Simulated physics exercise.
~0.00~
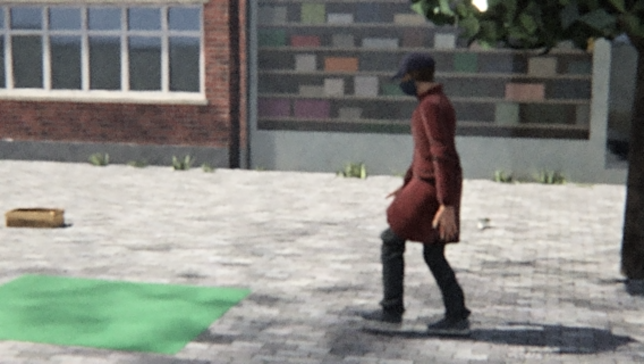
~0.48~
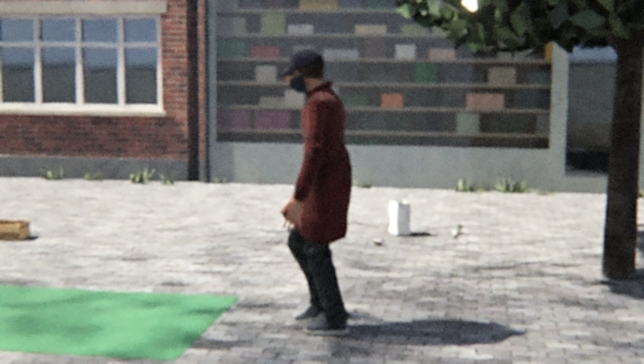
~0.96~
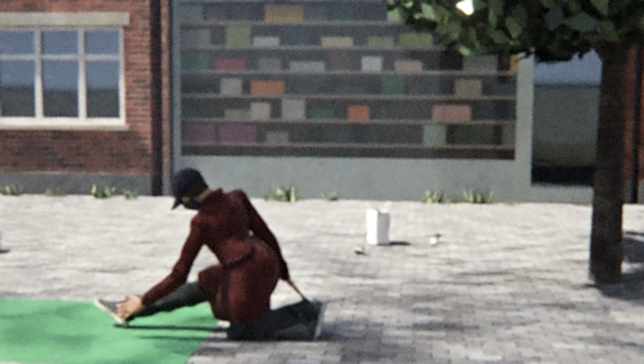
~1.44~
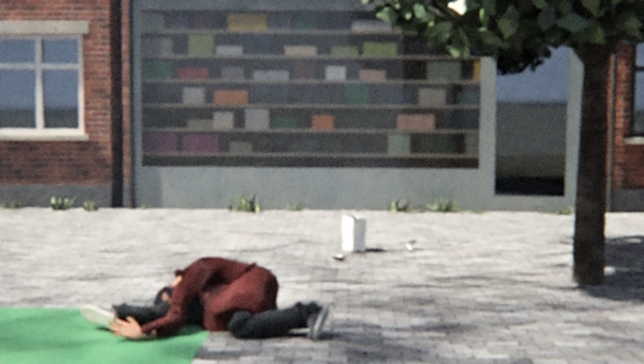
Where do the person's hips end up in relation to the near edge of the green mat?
The hips end up on the paving, short of the mat's near edge, and do not pass it.
